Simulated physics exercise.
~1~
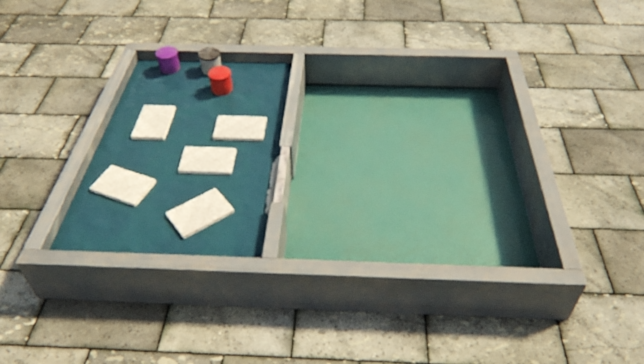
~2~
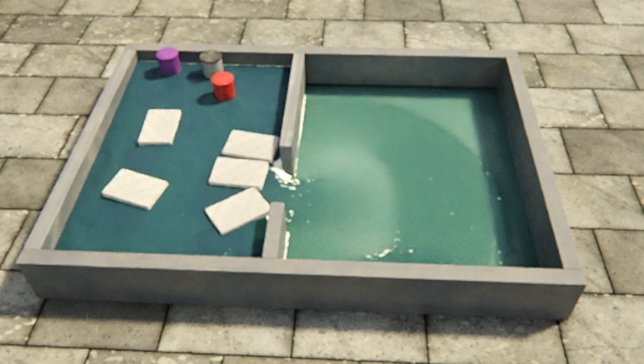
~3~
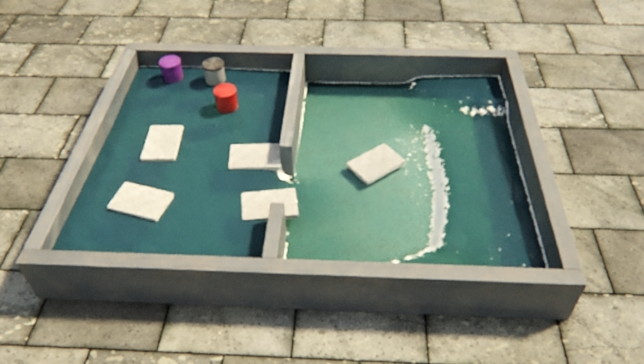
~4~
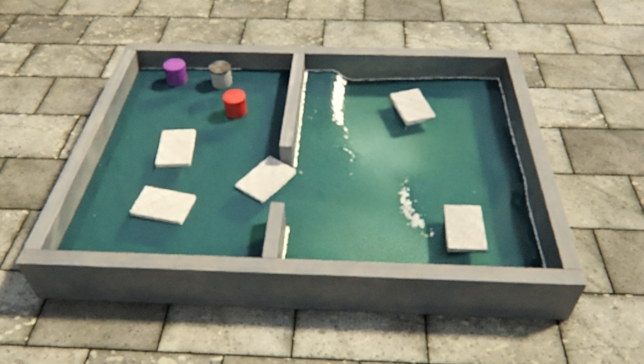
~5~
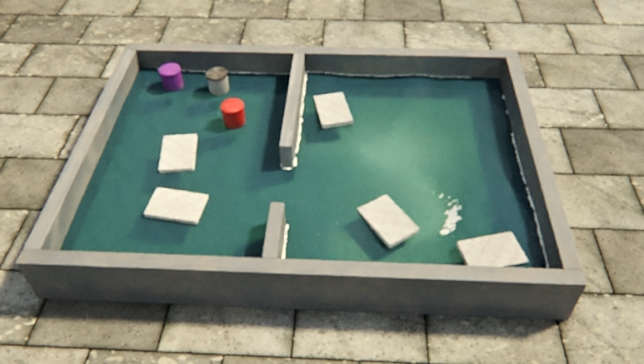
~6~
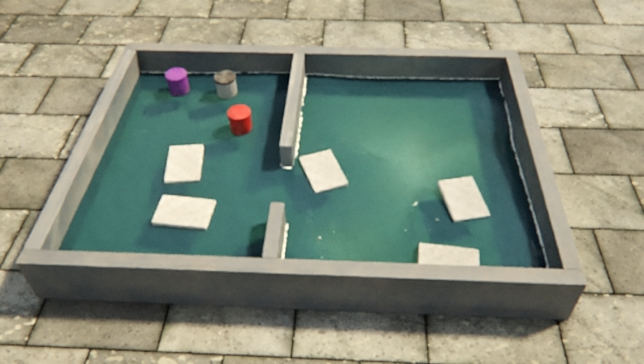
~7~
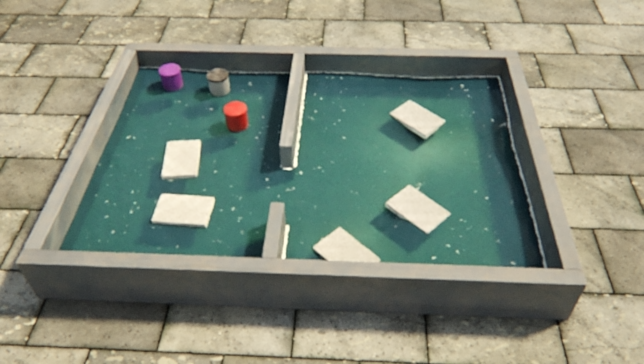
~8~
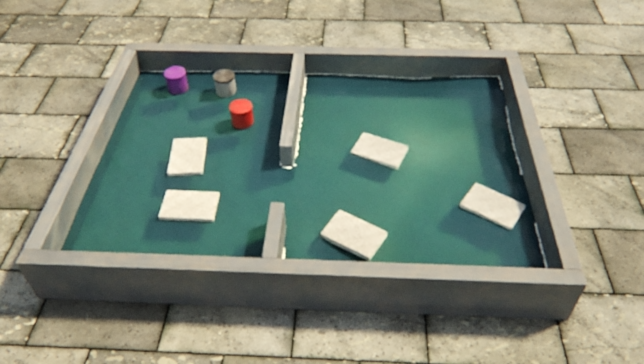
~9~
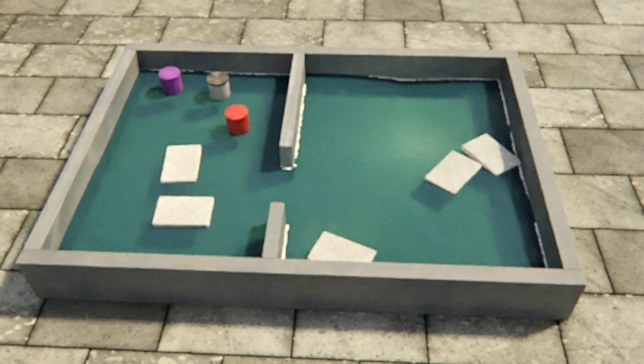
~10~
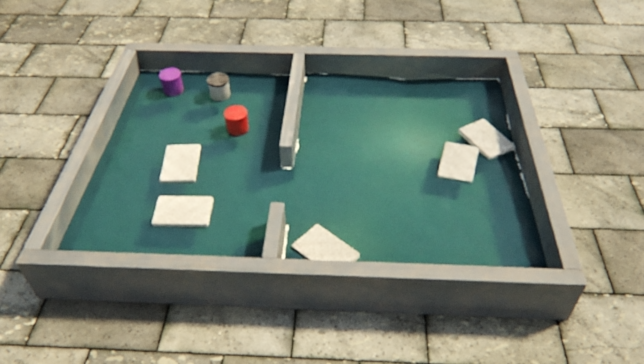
Divided basin of water with its gate opening, three pale floating slabs drifting right through the gap while three pails stay left.
